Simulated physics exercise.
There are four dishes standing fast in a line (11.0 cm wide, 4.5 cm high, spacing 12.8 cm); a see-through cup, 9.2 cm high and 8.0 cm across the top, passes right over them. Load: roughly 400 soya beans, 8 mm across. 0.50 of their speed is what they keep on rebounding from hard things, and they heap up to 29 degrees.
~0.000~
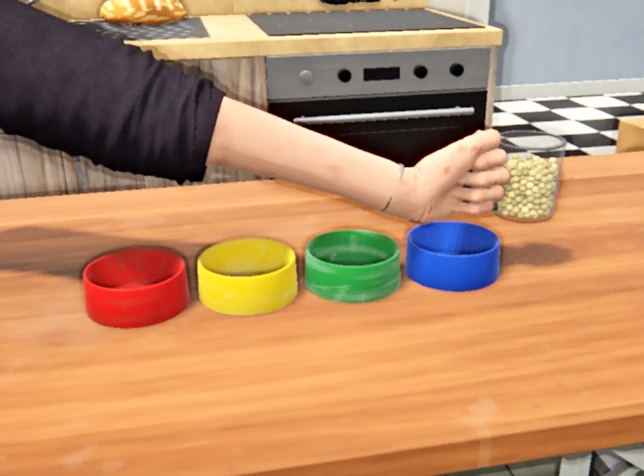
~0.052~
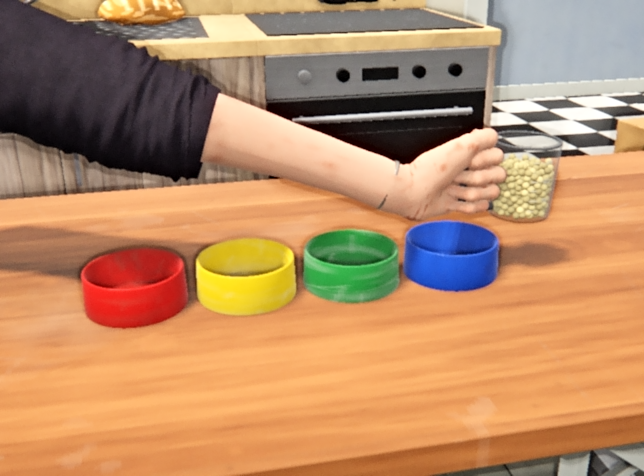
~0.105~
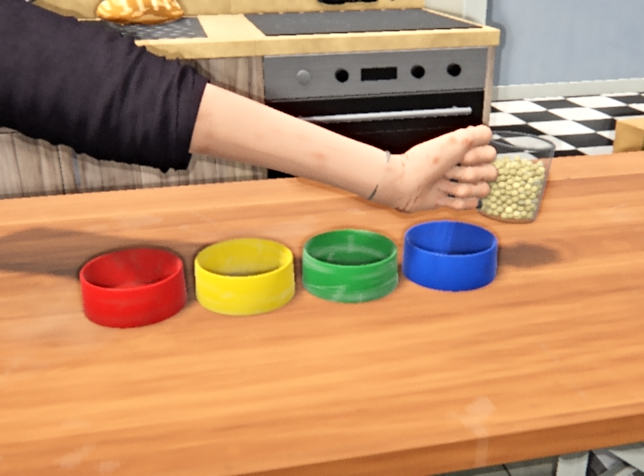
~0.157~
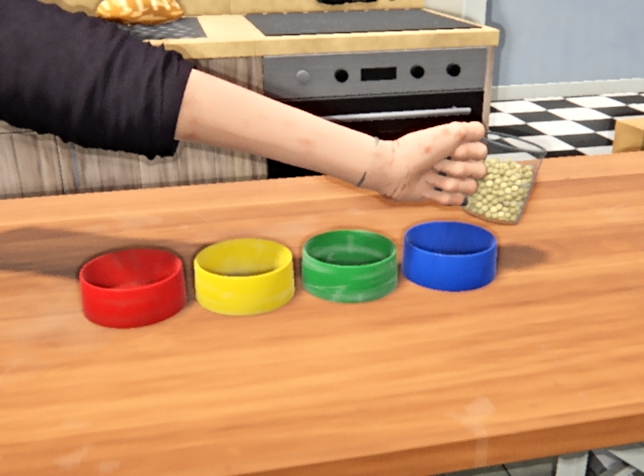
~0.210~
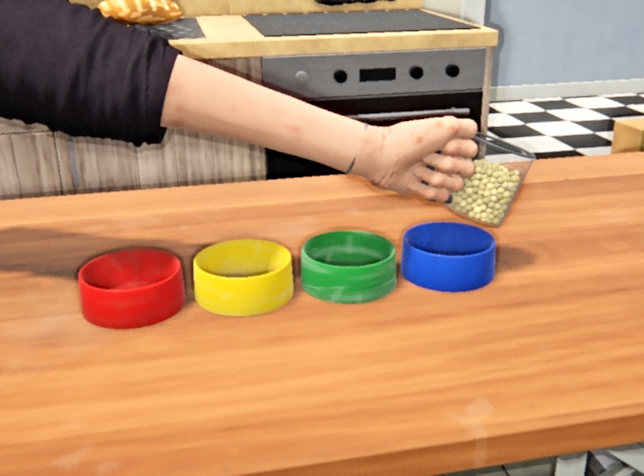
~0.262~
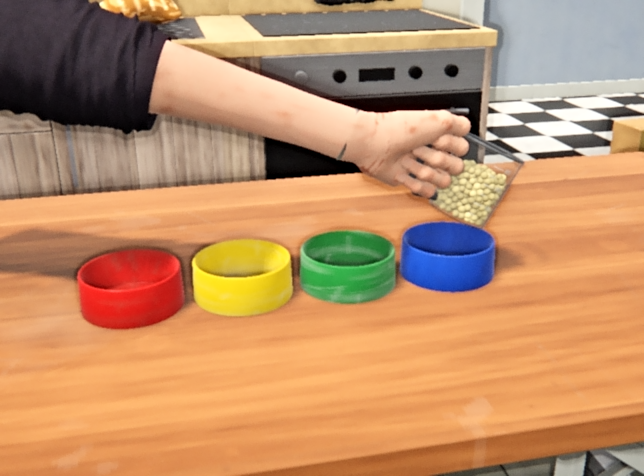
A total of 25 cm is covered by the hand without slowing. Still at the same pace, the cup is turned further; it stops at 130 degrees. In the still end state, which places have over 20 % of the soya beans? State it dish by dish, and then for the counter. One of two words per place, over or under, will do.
Red: Keeps a fifth or less; blue: Keeps a fifth or less; green: Keeps more than a fifth; yellow: Keeps a fifth or less; counter: Keeps a fifth or less.
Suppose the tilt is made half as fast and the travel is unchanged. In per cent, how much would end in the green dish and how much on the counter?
Then green ends at 100 and the counter at 0.
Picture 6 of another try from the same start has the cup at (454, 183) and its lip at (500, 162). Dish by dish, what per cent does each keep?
Dish by dish: Red 0 per cent, blue 0 per cent, green 100 per cent, yellow 0 per cent.
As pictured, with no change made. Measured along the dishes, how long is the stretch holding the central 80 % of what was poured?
Spread: Around 6 cm.
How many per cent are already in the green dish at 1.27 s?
I'd put it at about 95 % by that time.
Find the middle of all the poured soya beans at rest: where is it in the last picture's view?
About (355, 265).
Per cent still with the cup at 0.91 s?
My estimate is about 85 per cent.
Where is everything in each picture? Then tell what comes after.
Cup at (527, 177), tilt 0 degrees, lip at (561, 138), moved 0.0 cm; middle of the pieces at (522, 189); blue dish at (453, 238); green dish at (353, 248); yellow dish at (247, 258); red dish at (135, 269), in the first frame.
Cup at (522, 177), tilt 1 degrees, lip at (557, 139), moved 0.3 cm; middle of the pieces at (517, 189), in the second frame.
Cup at (513, 178), tilt 6 degrees, lip at (550, 142), moved 1.4 cm; middle of the pieces at (507, 190), in the third frame.
Cup at (501, 179), tilt 13 degrees, lip at (541, 147), moved 2.9 cm; middle of the pieces at (494, 190), in the fourth frame.
Cup at (487, 180), tilt 19 degrees, lip at (530, 153), moved 4.5 cm; middle of the pieces at (479, 191), in the fifth frame.
Cup at (474, 181), tilt 26 degrees, lip at (519, 159), moved 6.1 cm; middle of the pieces at (465, 192); blue dish at (448, 239); green dish at (348, 248); yellow dish at (242, 259); red dish at (129, 269). The cup turns about 130 degrees a second and travels 30 cm a second, in the sixth frame.
After 0.65 s, tilt 76 degrees; cup holds 100 %.
After 0.91 s, tilt 110 degrees; cup holds 85 %, green 10 %.
After 1.27 s, tilt 130 degrees; cup holds 0 %, green 95 %.
In the end, at 1.9 s, red 0 %, blue 0 %, green 100 %, yellow 0 %, counter 0 %.
